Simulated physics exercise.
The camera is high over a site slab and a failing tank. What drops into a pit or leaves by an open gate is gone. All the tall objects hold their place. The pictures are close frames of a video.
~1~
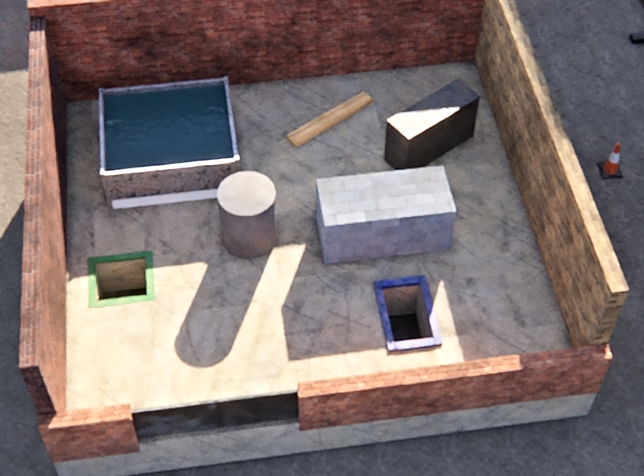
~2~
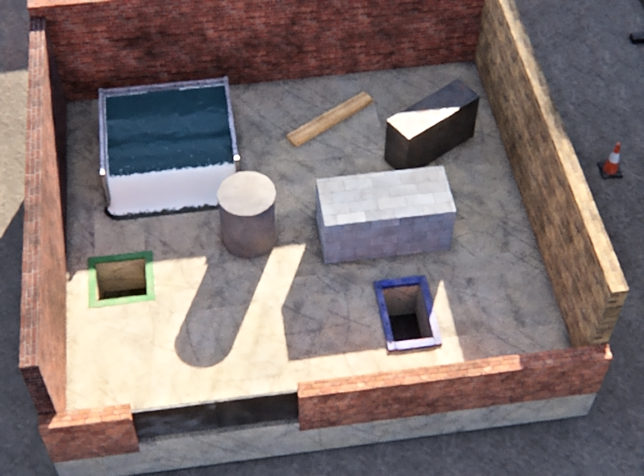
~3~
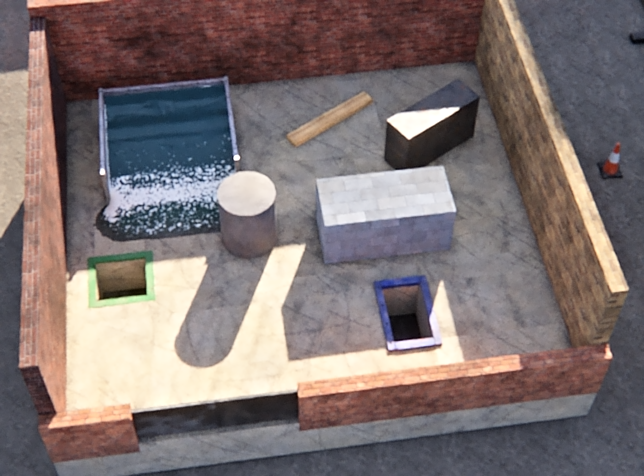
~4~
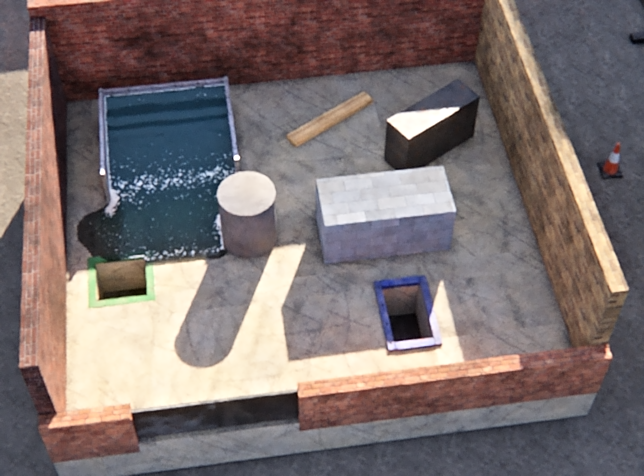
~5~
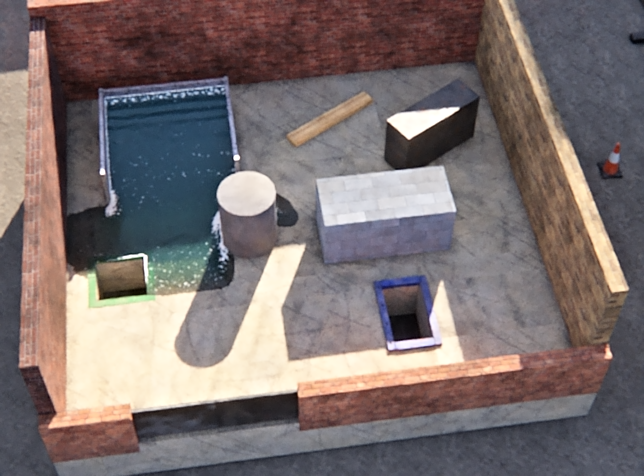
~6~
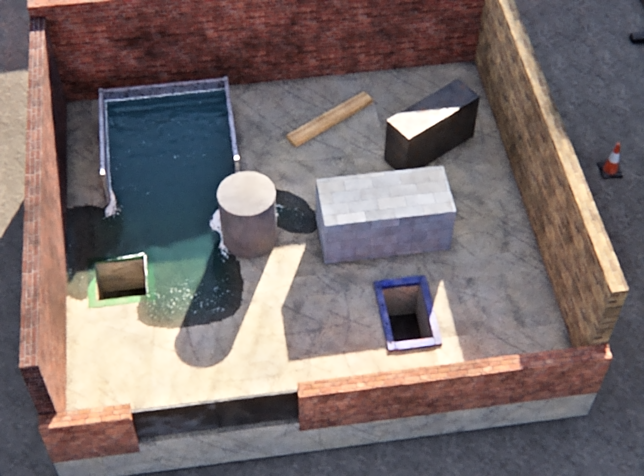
Water pours from a tank's open front and spreads across the slab around a round pillar.
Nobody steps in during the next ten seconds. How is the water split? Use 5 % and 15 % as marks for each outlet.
One by one: The gate takes under 5 %; the green pit takes over 15 %; the blue pit takes under 5 %.
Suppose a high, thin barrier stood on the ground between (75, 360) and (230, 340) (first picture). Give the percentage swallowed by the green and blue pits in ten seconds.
Roughly, in per cent: Green 50, blue 4.
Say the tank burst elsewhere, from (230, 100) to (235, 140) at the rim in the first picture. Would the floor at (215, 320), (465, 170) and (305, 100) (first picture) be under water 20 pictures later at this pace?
In that order: Not flooded, flooded, flooded.
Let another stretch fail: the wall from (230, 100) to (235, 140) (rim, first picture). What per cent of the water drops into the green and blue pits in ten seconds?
Parts in a hundred: Green 0, blue 2.
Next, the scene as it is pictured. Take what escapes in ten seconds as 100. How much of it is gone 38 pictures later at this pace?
Close to 85 %.
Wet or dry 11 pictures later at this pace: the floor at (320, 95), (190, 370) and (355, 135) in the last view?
As listed: Not flooded, under water, covered.
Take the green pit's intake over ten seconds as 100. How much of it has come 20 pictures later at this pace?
Some 55 per cent.
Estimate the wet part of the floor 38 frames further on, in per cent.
Roughly 75 per cent.
A moment on, water covers 30 % of the floor; the gate 0 %, the green pit 8 %, the blue pit 0 %.
Next, water covers 45 % of the floor; the gate 0 %, the green pit 17 %, the blue pit 0 %.
Then, water covers 60 % of the floor; the gate 0 %, the green pit 24 %, the blue pit 0 %.
Later, water covers 75 % of the floor; the gate 0 %, the green pit 37 %, the blue pit 1 %.
In the end, water covers 90 % of the floor; the gate 0 %, the green pit 44 %, the blue pit 2 %.
